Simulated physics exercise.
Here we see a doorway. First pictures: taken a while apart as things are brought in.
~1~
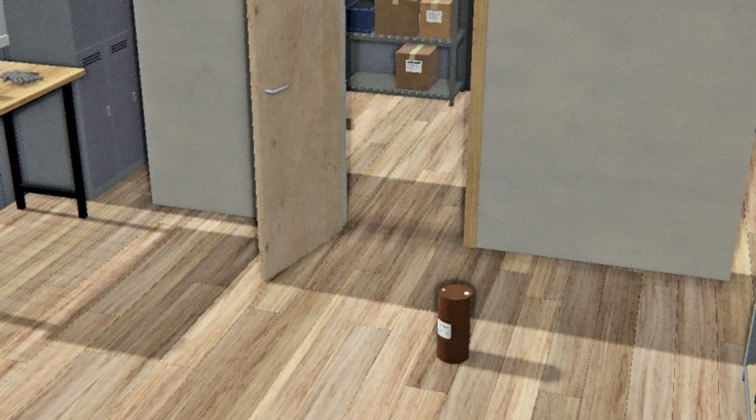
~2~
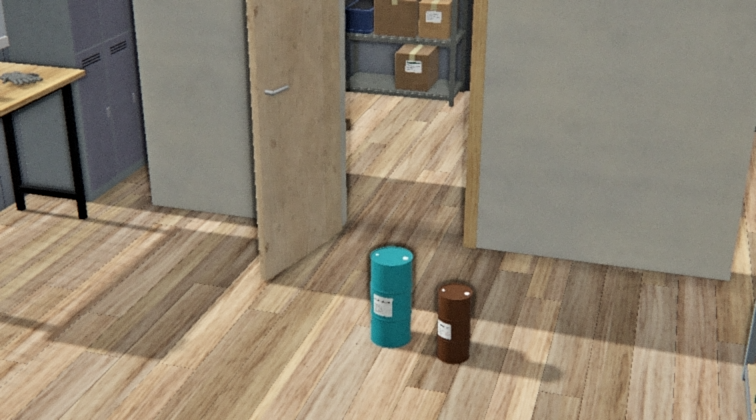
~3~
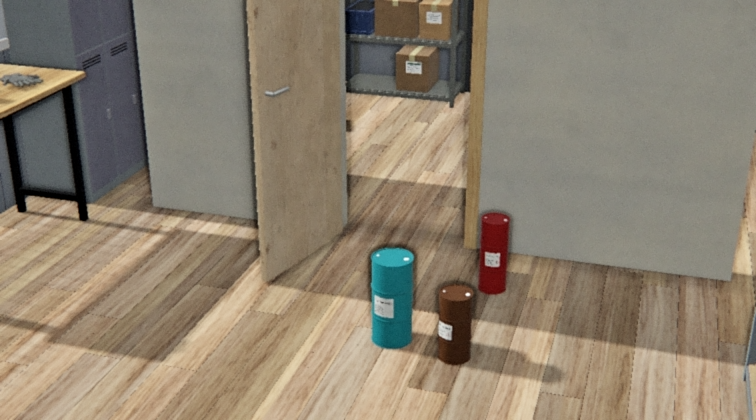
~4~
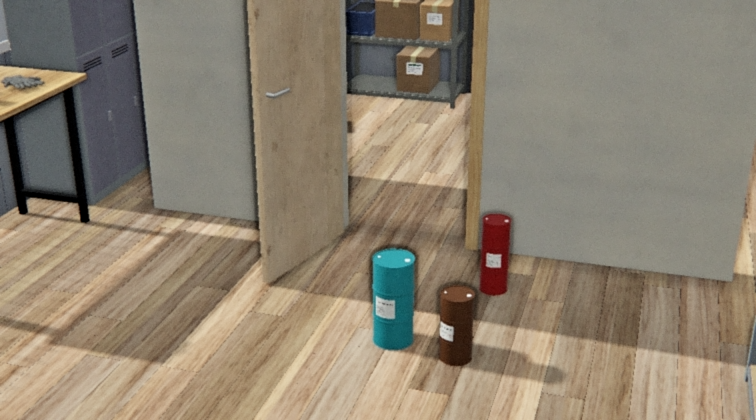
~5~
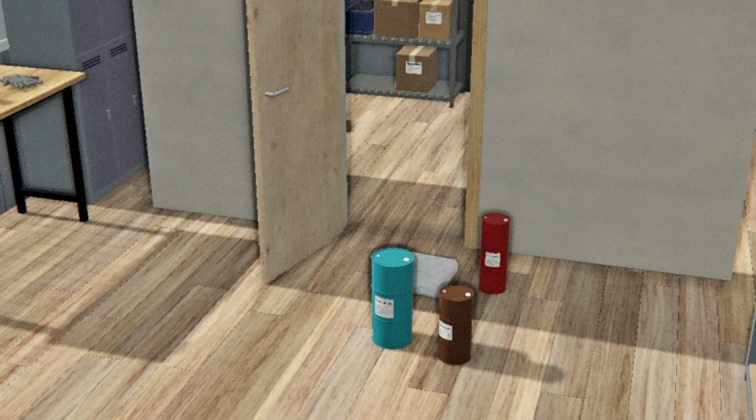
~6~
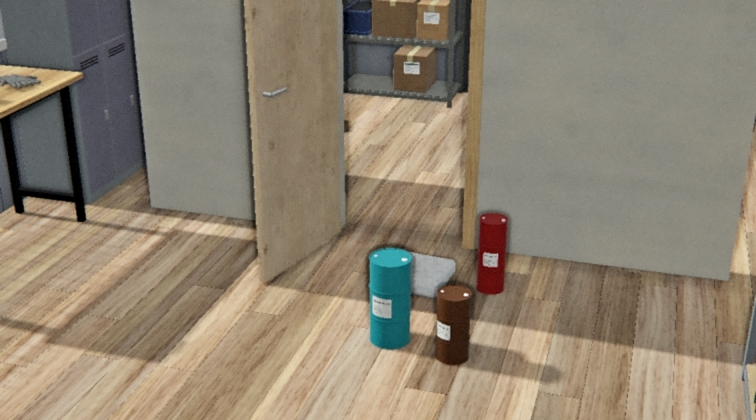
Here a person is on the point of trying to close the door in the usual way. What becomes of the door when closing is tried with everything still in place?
I expect it will finish flush.
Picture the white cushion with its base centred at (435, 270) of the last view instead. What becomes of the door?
After that, the door stays partly open.
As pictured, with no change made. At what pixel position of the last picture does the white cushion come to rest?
Pretty much around (463, 272), I'd say.
Then, 0.80 s after the last picture, open by 69°.
Then, 1.20 s after the last picture, open by 42°; white cushion slid a little near (439, 274).
Then, 1.50 s after the last picture, open by 22°; white cushion slid about its own width near (462, 272); red canister slid a little.
At rest, open by 0°; moved from the start, white cushion; the other 3 in place. Seen from the same camera at the end, white cushion near (463, 272).
